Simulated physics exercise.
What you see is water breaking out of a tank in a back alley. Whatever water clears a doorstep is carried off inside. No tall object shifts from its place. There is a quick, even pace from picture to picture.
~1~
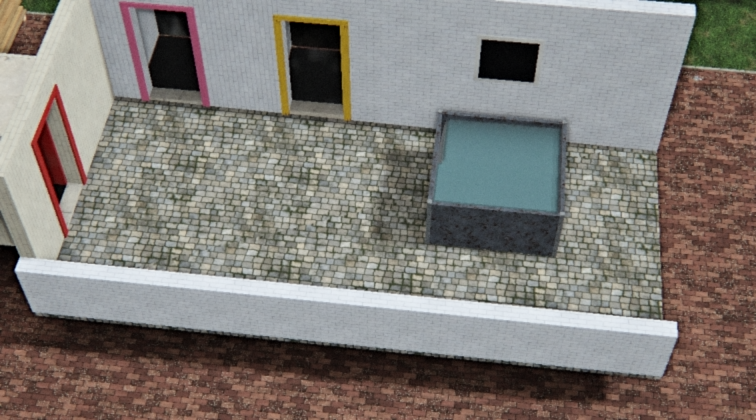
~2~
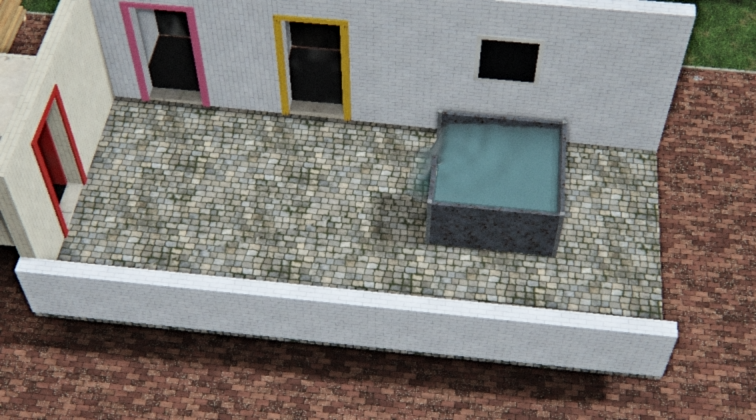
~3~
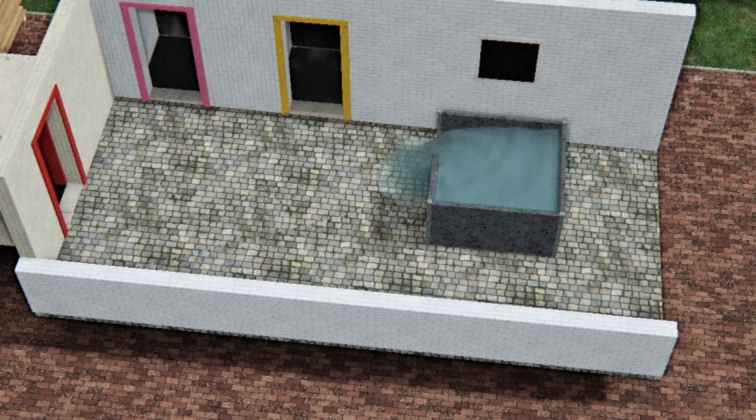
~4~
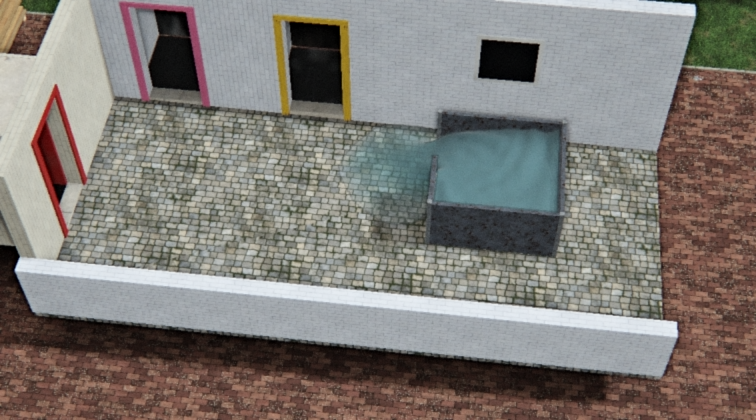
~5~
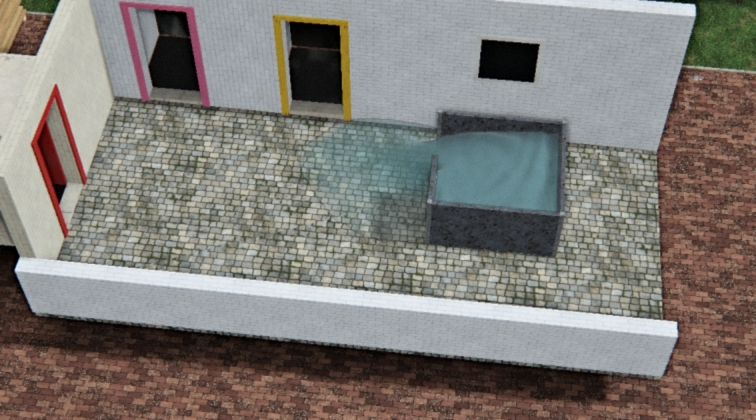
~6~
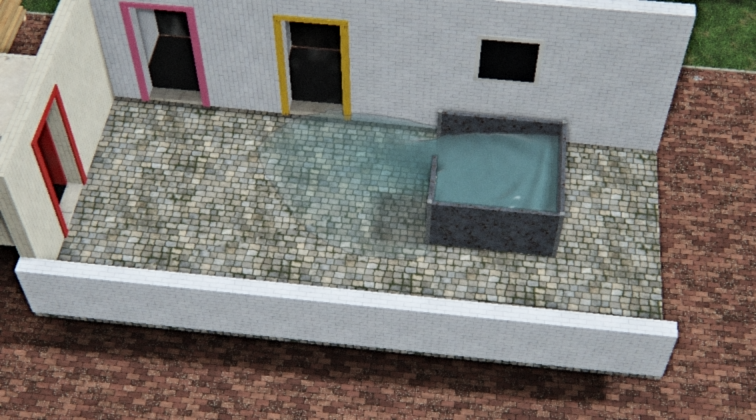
The clip opens on a dark square tank of still water in a cobbled yard bordered by white walls. Water breaks out through the tank's left side and pours onto the stones, then fans steadily leftward in a thin, clear sheet, reaching the ground before the yellow-framed doorway.
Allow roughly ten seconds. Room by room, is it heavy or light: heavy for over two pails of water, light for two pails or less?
Pink door - heavy; red door - heavy; yellow door - heavy.
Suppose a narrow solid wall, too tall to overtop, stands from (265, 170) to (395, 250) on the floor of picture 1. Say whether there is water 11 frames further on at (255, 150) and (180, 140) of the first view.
Inundated; inundated.
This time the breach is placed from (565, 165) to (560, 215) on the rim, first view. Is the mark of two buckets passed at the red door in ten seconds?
In that case the red door stays inside the limit.
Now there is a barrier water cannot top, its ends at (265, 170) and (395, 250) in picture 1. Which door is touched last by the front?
The one in red.
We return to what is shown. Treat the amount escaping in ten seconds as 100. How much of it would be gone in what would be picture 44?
About 40 per cent.
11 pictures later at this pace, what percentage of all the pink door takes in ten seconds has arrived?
Approximately 0 in a hundred, I reckon.
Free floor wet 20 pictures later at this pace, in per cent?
Close to 65 percent, by my reckoning.
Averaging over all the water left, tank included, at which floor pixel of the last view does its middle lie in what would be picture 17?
I'd place it roughly at (373, 181).
A moment on, water covers 45 % of the floor; the pink door wet at the sill, nothing in, the red door not reached, the yellow door under two buckets in.
Next, water covers 60 % of the floor; the pink door wet at the sill, nothing in, the red door under two buckets in, the yellow door over two buckets in.
Then, water covers 65 % of the floor; the pink door under two buckets in, the red door over two buckets in, the yellow door over two buckets in.
Later, water covers 70 % of the floor; the pink door far over two buckets in, the red door far over two buckets in, the yellow door over two buckets in.
In the end, water covers 90 % of the floor; the pink door far over two buckets in, the red door far over two buckets in, the yellow door over two buckets in.
